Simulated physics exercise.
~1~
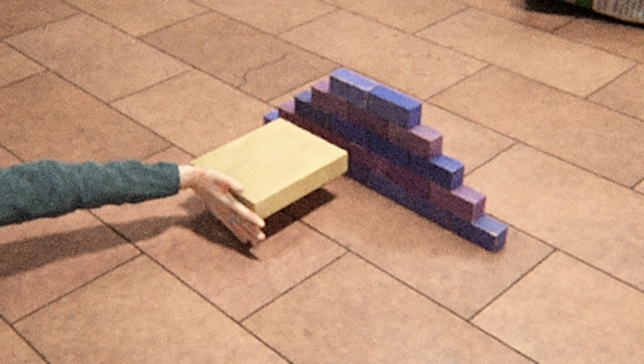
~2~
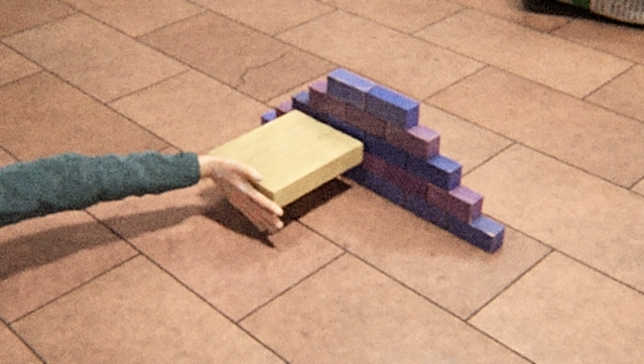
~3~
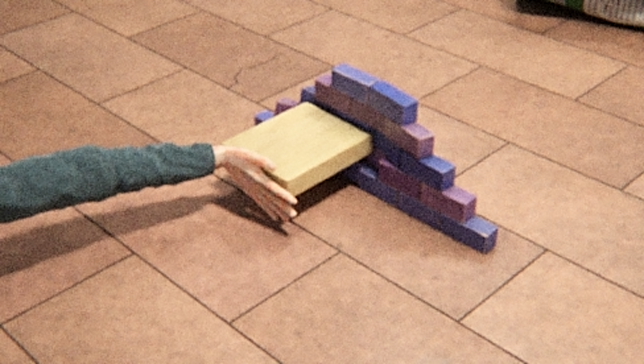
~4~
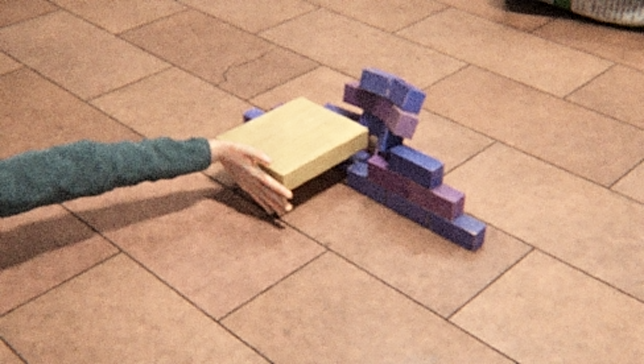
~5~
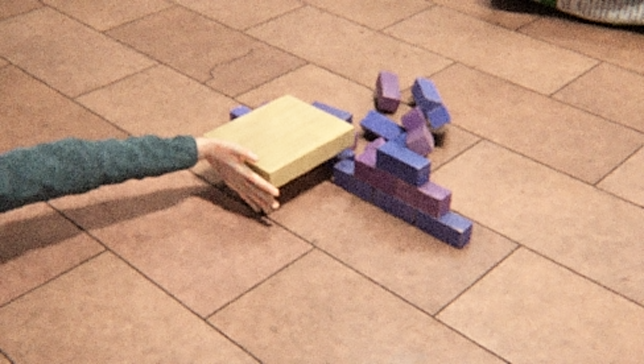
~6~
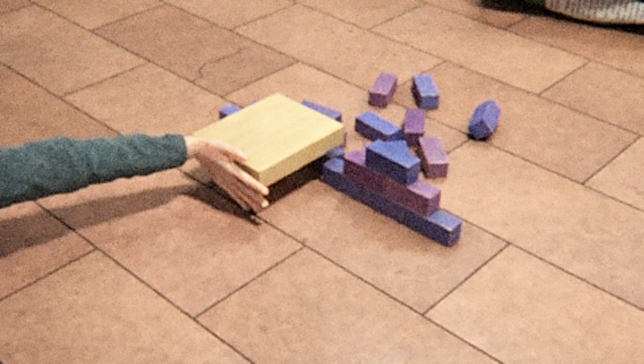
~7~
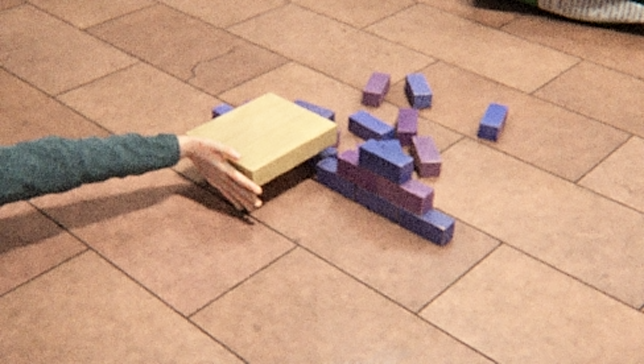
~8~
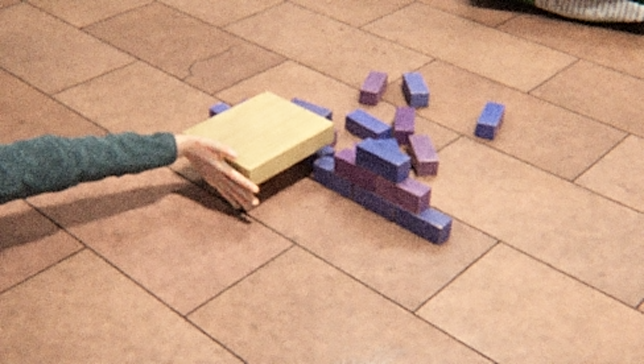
A stepped wall of blue and purple toy blocks stands on a brown tiled floor, seen from above at an angle, while a hand in a dark green sleeve reaches from the left with a thick, pale yellow wooden block. The hand pushes the block into the middle of the wall, and the upper rows bulge and lean away. The top pieces tip over backward and tumble to the floor behind, one blue block rolling farthest right. The push stops, leaving scattered blocks lying behind a low blue and purple stack, the hand still at the yellow block.
